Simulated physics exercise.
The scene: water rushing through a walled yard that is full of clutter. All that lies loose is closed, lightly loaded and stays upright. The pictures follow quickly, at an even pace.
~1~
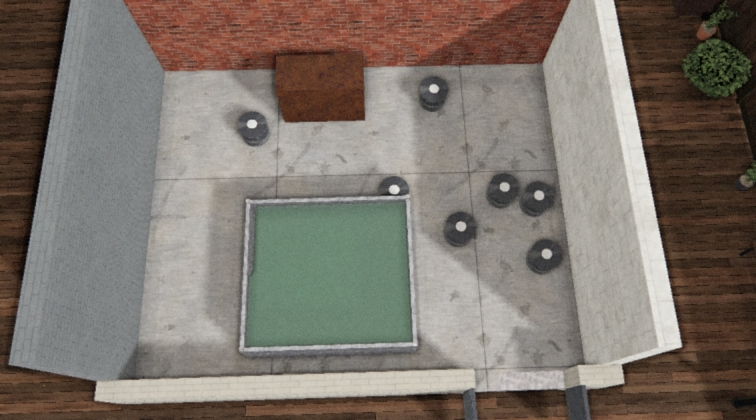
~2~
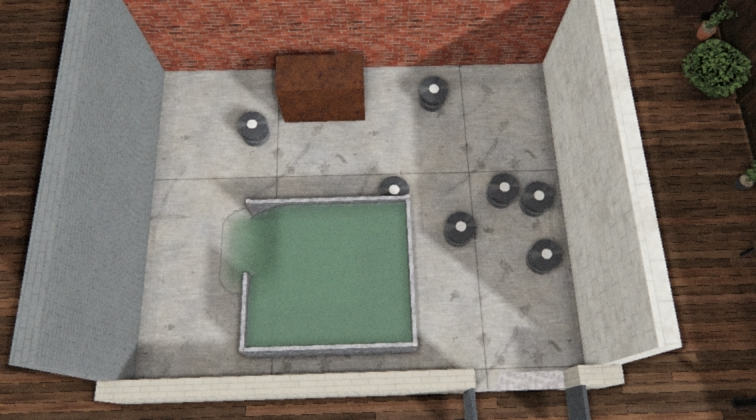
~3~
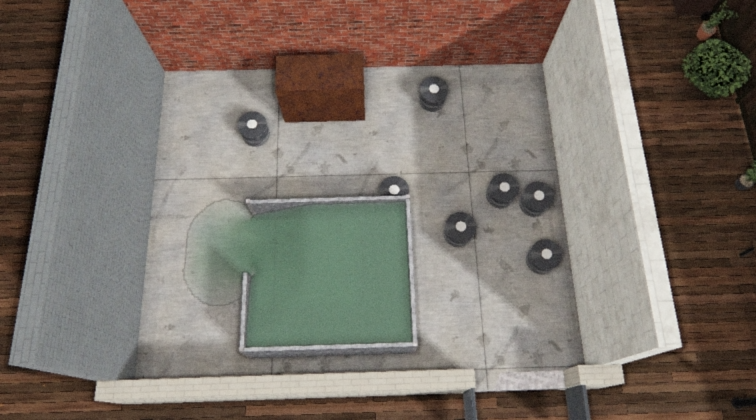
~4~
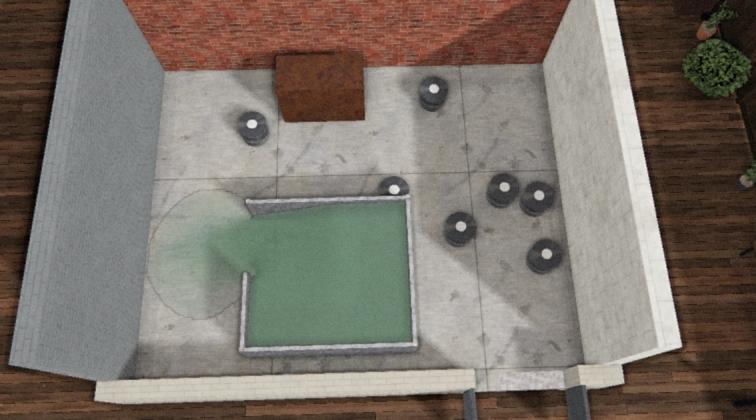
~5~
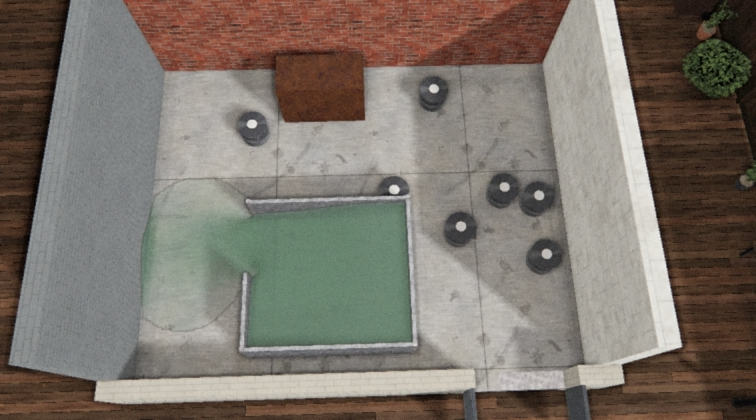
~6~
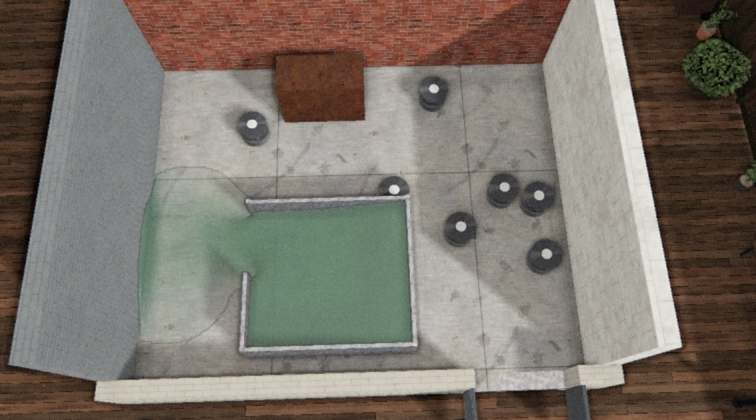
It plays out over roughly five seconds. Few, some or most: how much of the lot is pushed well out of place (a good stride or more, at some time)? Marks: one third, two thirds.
It is less than a third.
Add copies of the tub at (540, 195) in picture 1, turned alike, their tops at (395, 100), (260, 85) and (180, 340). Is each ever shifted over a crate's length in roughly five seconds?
As listed: No, moved that far, moved that far.
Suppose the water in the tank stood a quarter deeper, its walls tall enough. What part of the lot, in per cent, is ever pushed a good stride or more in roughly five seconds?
Some 30 per cent.
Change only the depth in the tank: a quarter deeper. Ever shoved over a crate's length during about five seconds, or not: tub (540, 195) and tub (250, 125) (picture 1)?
In that order: Never so far, yes.
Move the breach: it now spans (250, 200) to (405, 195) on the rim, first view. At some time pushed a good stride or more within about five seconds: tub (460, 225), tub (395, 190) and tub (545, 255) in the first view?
One after the other: Short of that, moved that far, pushed that far.
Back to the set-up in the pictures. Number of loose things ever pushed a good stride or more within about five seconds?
That makes 1.
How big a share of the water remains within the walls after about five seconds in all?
Close to 100 %.
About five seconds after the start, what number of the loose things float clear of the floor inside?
The number is 0.
A moment on, 0 of 7 are well off their spots; 0 afloat.
Next, 0 of 7 are well off their spots; 0 afloat.
Later, 0 of 7 are well off their spots; 0 afloat.
In the end, 1 of 7 are well off their spots, and 1 have been at some point; 0 afloat.
